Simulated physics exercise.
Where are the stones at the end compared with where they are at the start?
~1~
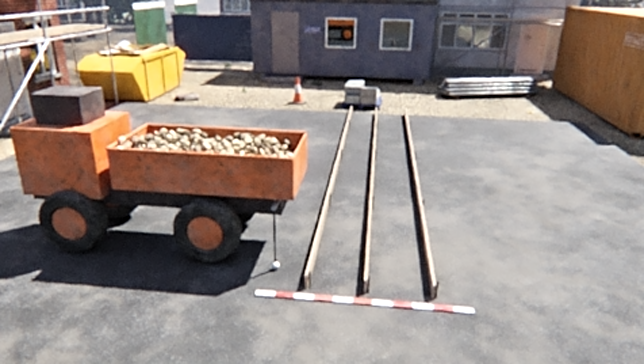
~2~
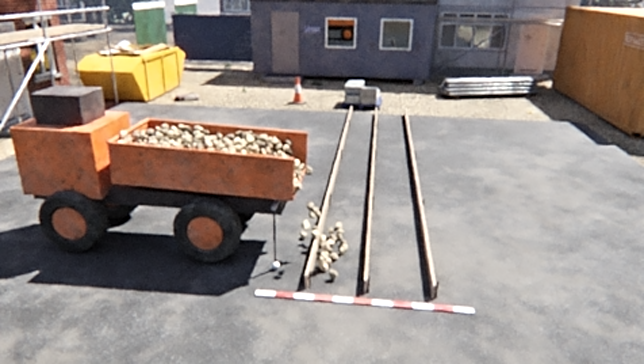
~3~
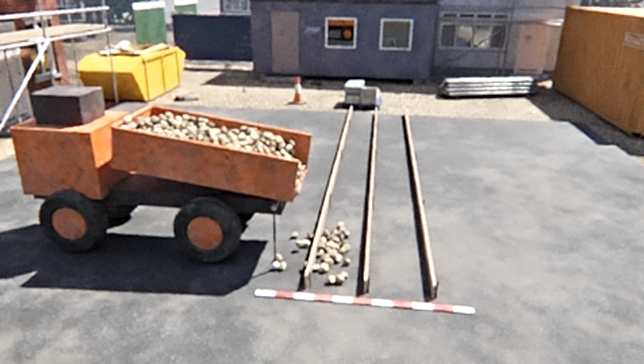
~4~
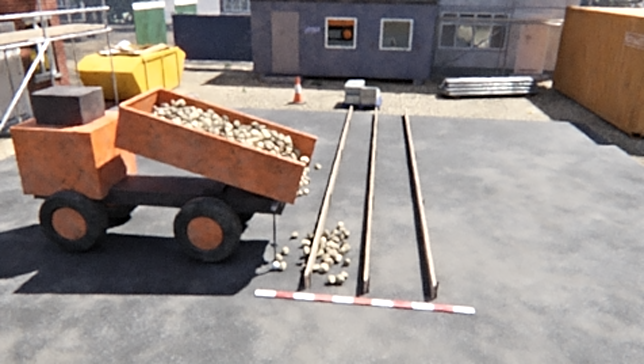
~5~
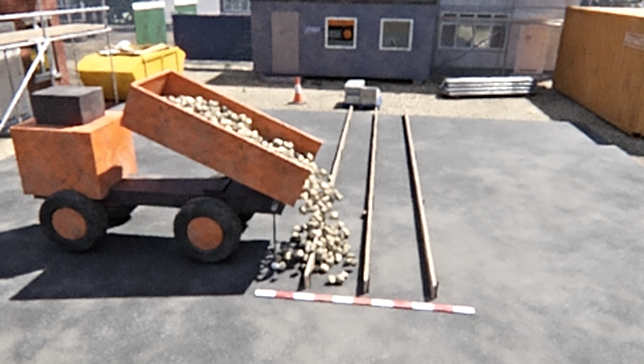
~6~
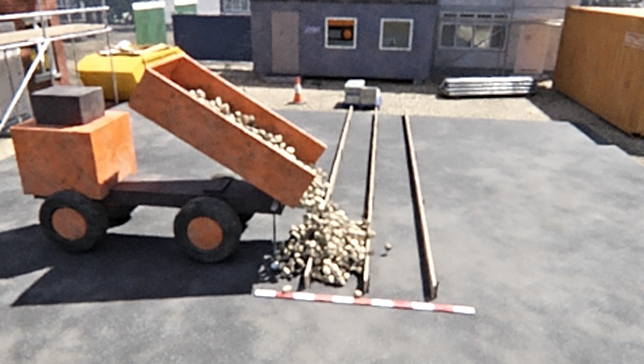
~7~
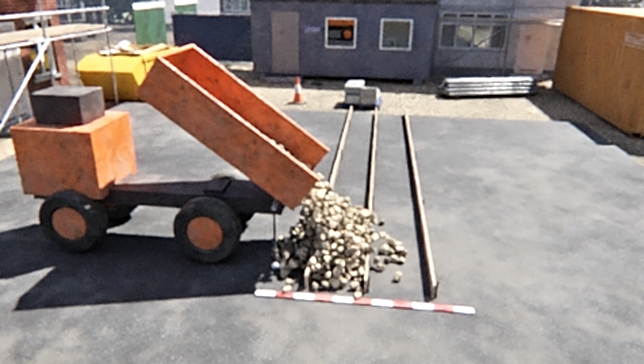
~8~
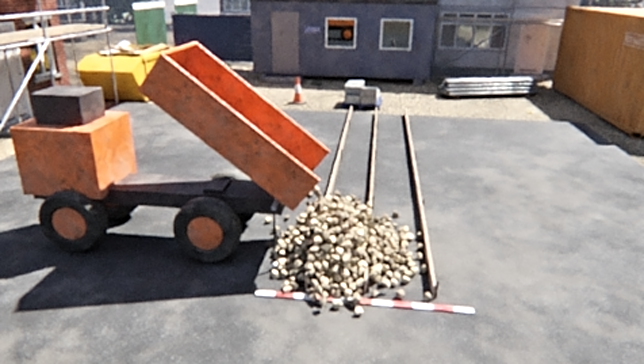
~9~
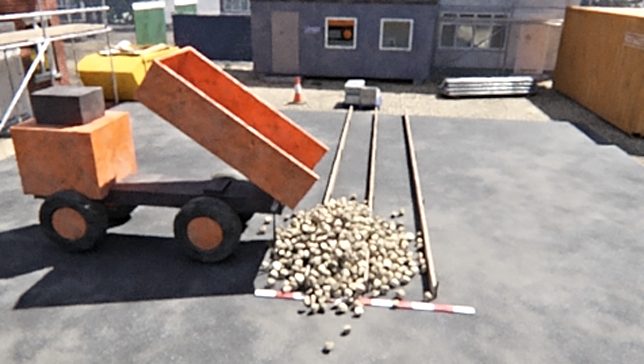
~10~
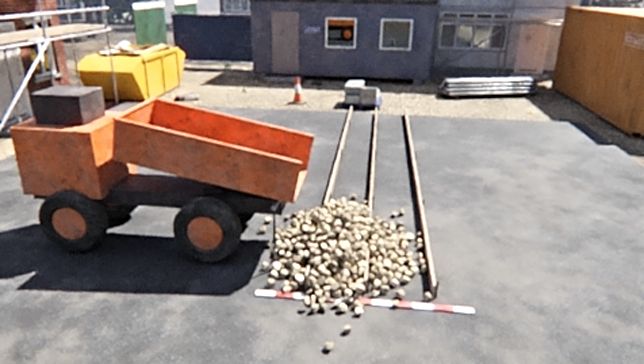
At the start the stones are loaded in the orange bed of the tipper at the left. By the end they lie in a heap on the ground to the right of it, over the left and middle boards and part of the striped staff.
